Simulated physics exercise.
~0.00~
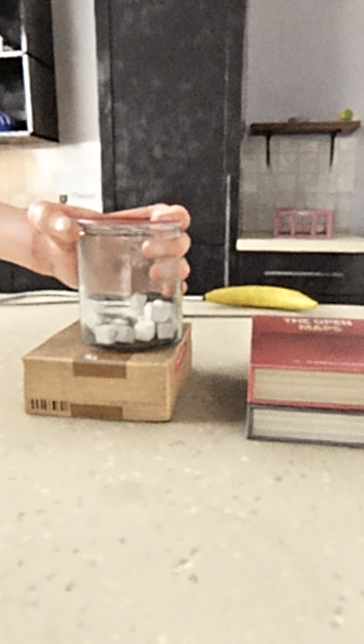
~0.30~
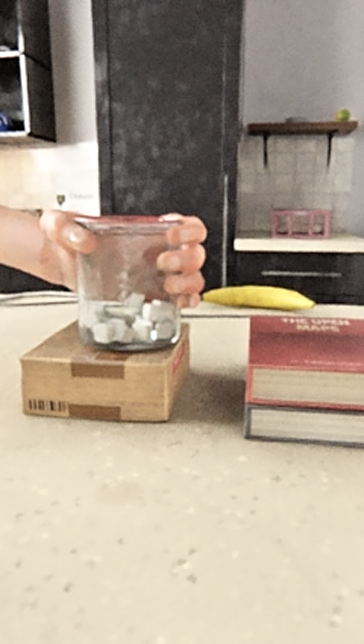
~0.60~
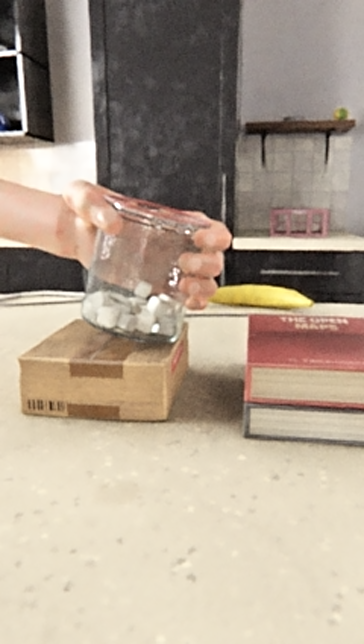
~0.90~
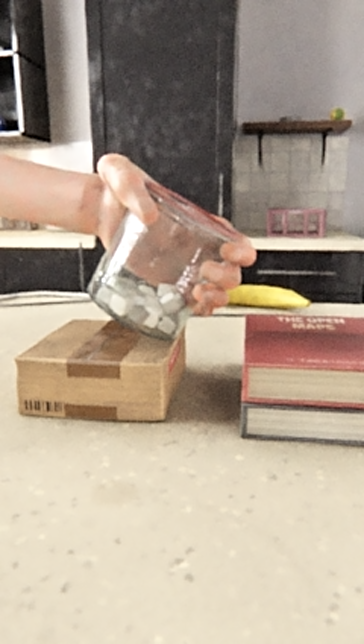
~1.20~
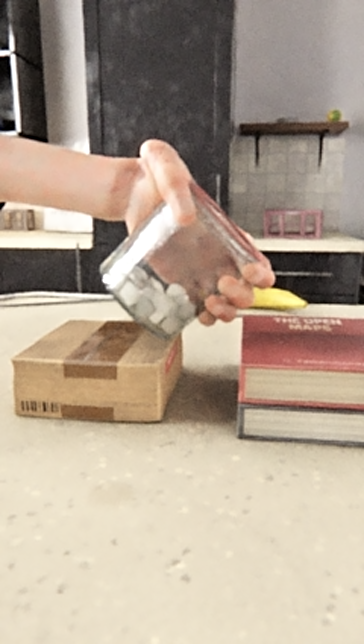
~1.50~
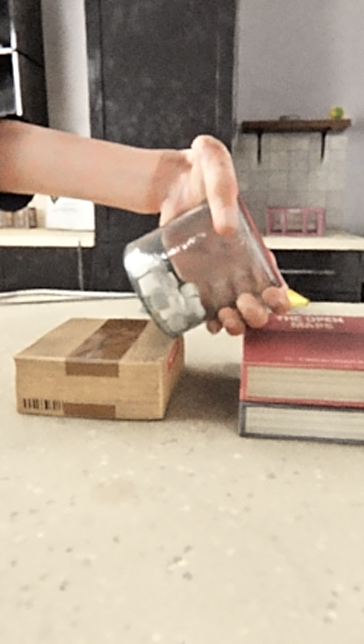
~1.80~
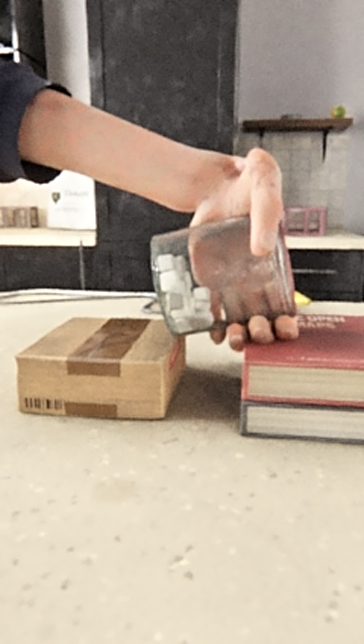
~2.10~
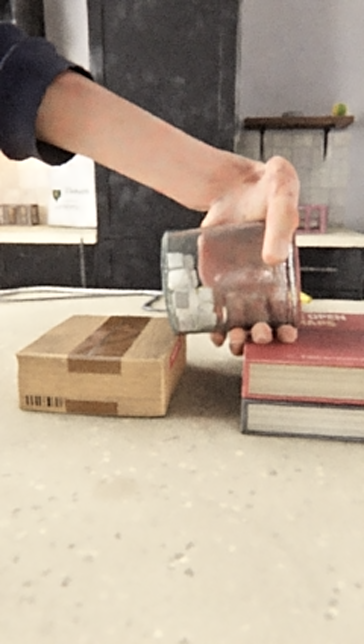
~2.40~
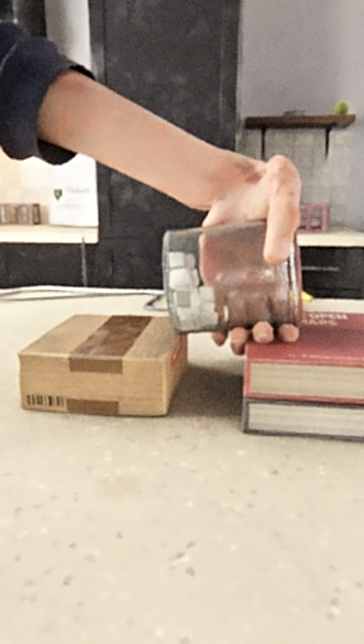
A hand tips a glass jar of pale pieces sideways against stacked books without spilling any.
